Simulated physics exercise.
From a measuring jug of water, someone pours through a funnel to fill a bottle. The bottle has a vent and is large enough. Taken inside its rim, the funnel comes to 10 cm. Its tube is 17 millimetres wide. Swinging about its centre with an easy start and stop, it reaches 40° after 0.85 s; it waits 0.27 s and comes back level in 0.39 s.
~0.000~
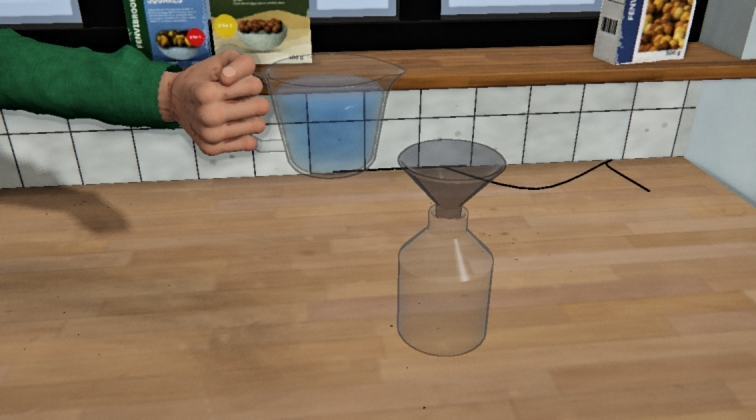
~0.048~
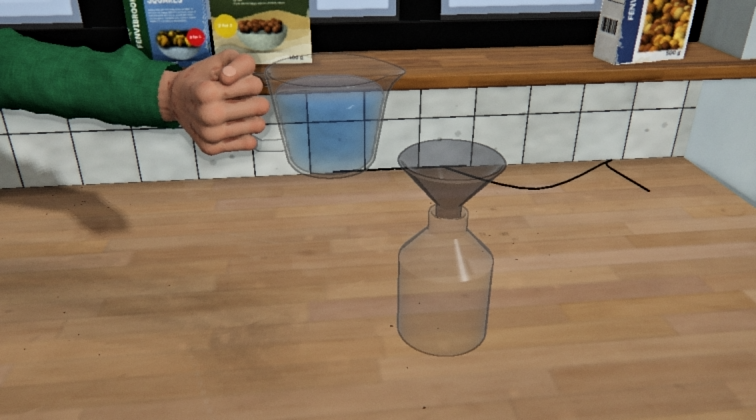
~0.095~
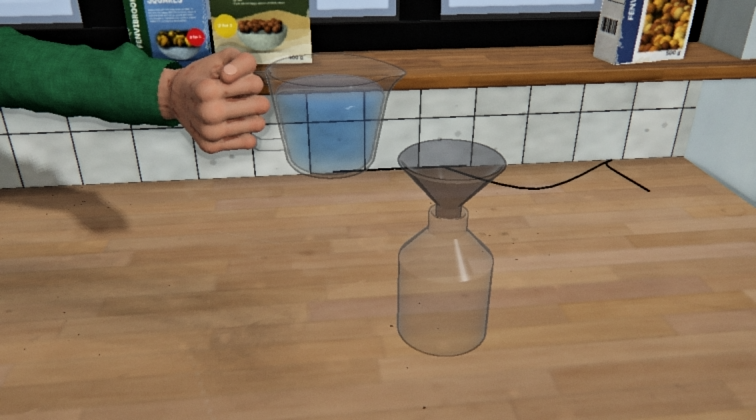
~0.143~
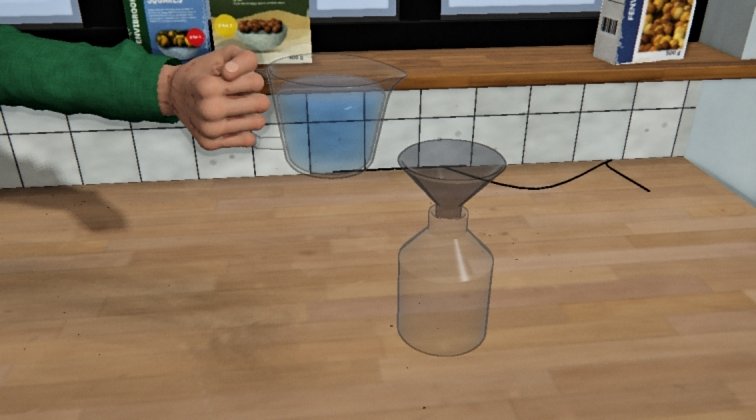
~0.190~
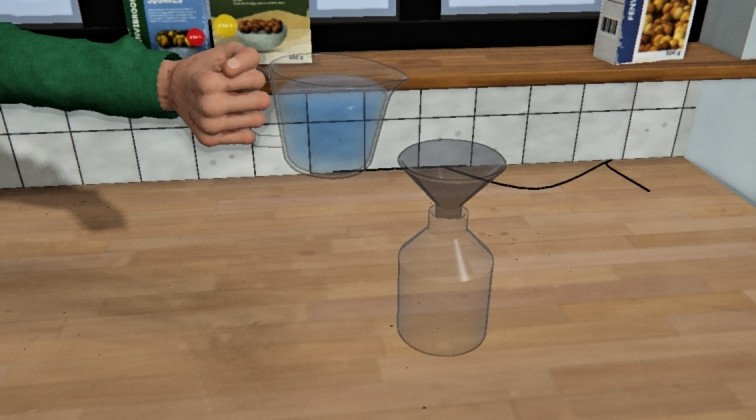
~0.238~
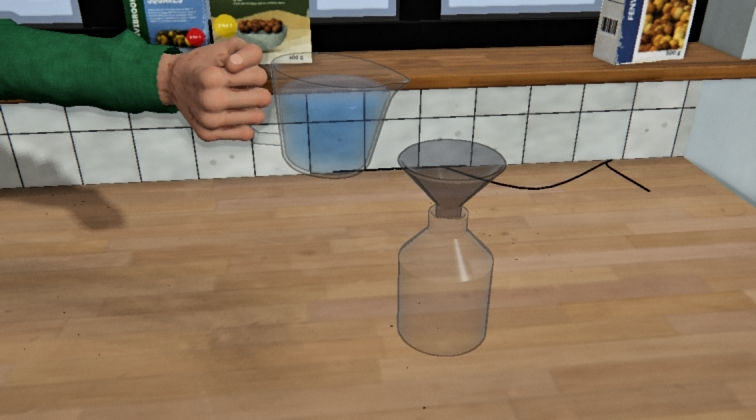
A hand holds a jug of water still, then tilts it slightly to the right.
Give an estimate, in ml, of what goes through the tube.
Roughly 170 ml goes through.
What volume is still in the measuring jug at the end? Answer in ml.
Roughly 370 ml is still in there.
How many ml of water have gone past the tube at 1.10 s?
About 60 ml.
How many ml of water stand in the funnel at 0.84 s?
Volume held in funnel: Near 40 ml.
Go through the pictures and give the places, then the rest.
It leans 0°; its right rim is at (406, 69); the water meets the walls at (286, 88) and (375, 86); the funnel's rim runs from (403, 166) to (499, 162), in the first picture.
It leans 0°; its right rim is at (406, 69); the water meets the walls at (286, 88) and (375, 86), in the second picture.
It leans 1°; its right rim is at (406, 71); the water meets the walls at (286, 88) and (373, 87), in the third picture.
It leans 3°; its right rim is at (408, 73); the water meets the walls at (287, 87) and (374, 87), in the fourth picture.
It leans 5°; its right rim is at (409, 75); the water meets the walls at (288, 88) and (376, 87), in the fifth picture.
It leans 7°; its right rim is at (410, 79); the water meets the walls at (289, 89) and (379, 88), in the sixth picture.
By 0.58 s the tilt is 31° and 0 ml has passed the tube, 0 ml is in the funnel, 520 ml in the measuring jug and 0 ml has missed.
By 0.84 s the tilt is 40° and 20 ml has passed the tube, 40 ml is in the funnel, 445 ml in the measuring jug and 0 ml has missed.
By 1.10 s the tilt is 40° and 55 ml has passed the tube, 75 ml is in the funnel, 385 ml in the measuring jug and 0 ml has missed.
By 1.39 s the tilt is 8° and 95 ml has passed the tube, 70 ml is in the funnel, 370 ml in the measuring jug and 5 ml has missed.
At rest 170 ml has passed the tube, 0 ml is in the funnel, 370 ml in the measuring jug and 5 ml has missed.
